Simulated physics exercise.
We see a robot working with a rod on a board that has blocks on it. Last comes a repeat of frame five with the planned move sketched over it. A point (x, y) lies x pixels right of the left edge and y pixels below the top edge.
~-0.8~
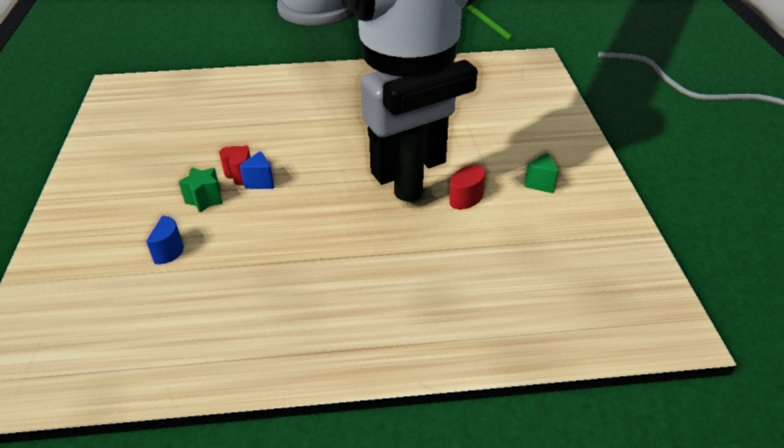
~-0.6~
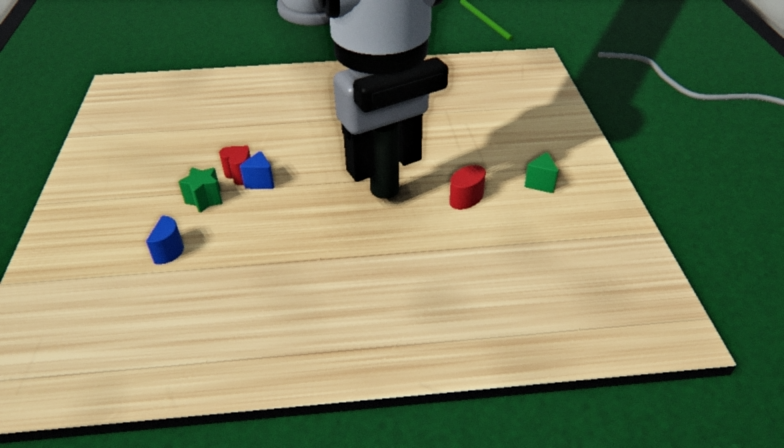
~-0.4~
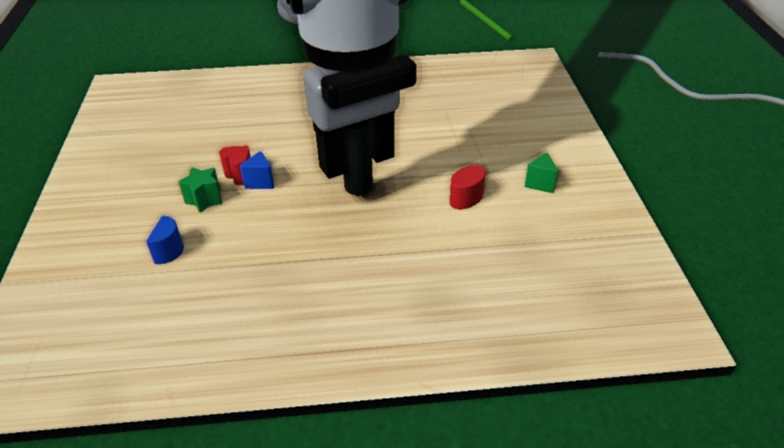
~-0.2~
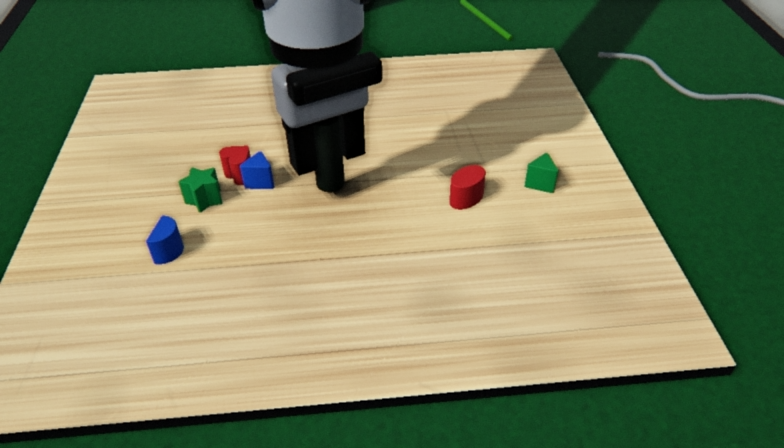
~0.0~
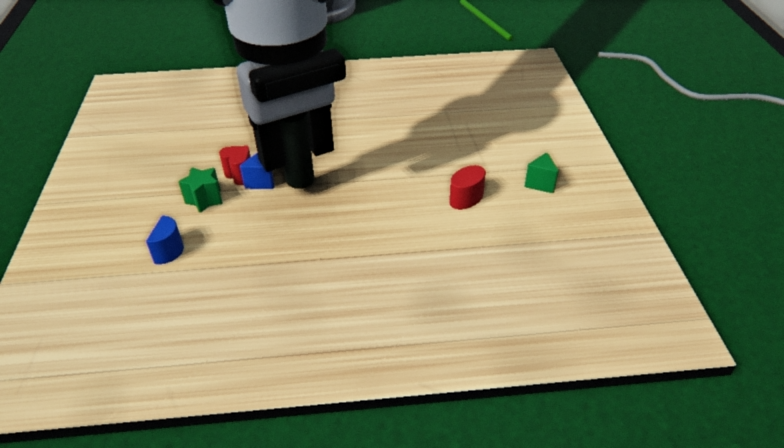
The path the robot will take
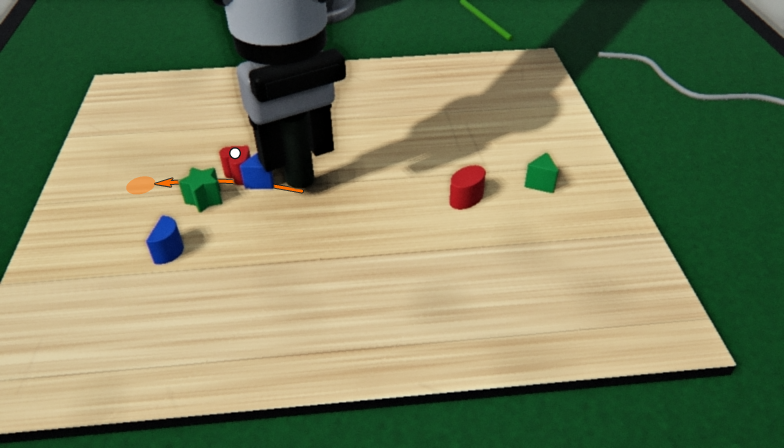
On a wooden board with a green surround, a robot arm holding a dark rod moves steadily leftward from beside a red block toward a cluster of green, red and blue blocks, while all the blocks stay still.
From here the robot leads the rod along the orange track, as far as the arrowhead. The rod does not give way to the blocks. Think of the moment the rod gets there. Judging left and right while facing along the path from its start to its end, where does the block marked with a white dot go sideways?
The shift is to the right of that direction.
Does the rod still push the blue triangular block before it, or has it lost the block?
In front, still.
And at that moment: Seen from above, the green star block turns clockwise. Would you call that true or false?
The statement is false.
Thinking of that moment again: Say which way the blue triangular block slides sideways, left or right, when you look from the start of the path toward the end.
Left-hand side.
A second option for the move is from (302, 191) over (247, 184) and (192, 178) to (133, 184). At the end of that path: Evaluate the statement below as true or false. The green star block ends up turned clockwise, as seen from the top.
The statement is incorrect.
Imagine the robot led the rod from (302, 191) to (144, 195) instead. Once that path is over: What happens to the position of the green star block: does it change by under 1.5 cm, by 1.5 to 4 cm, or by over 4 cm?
The green star block ends up quite far away, over 4 cm.
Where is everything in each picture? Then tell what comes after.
The first frame shows rod tip (409, 193); block tops, green star block (199, 177); red heart (235, 153); blue triangular block (257, 161).
The second frame shows rod (385, 190); blocks unchanged.
The third frame shows rod (359, 187); blocks unchanged.
The fourth frame shows rod (331, 184); blocks unchanged.
The fifth frame shows rod (300, 180); green star block (199, 177); red heart (235, 153); blue triangular block (257, 161).
Path on the board, from (302, 191) through (224, 181) to (141, 185); the dot is on the red heart.
On the path given first. One third of the way, rod (247, 172); red heart (218, 149), turned 60° clockwise; blue triangular block (220, 162), turned 25° clockwise.
Two thirds of the way, rod (193, 170); green star block (185, 181), turned 55° anticlockwise; red heart (208, 143), turned 90° clockwise; blue triangular block (165, 162).
At the end, rod (137, 175); green star block (185, 181), turned 55° anticlockwise; red heart (208, 143), turned 90° clockwise; blue triangular block (108, 166), turned 15° clockwise.
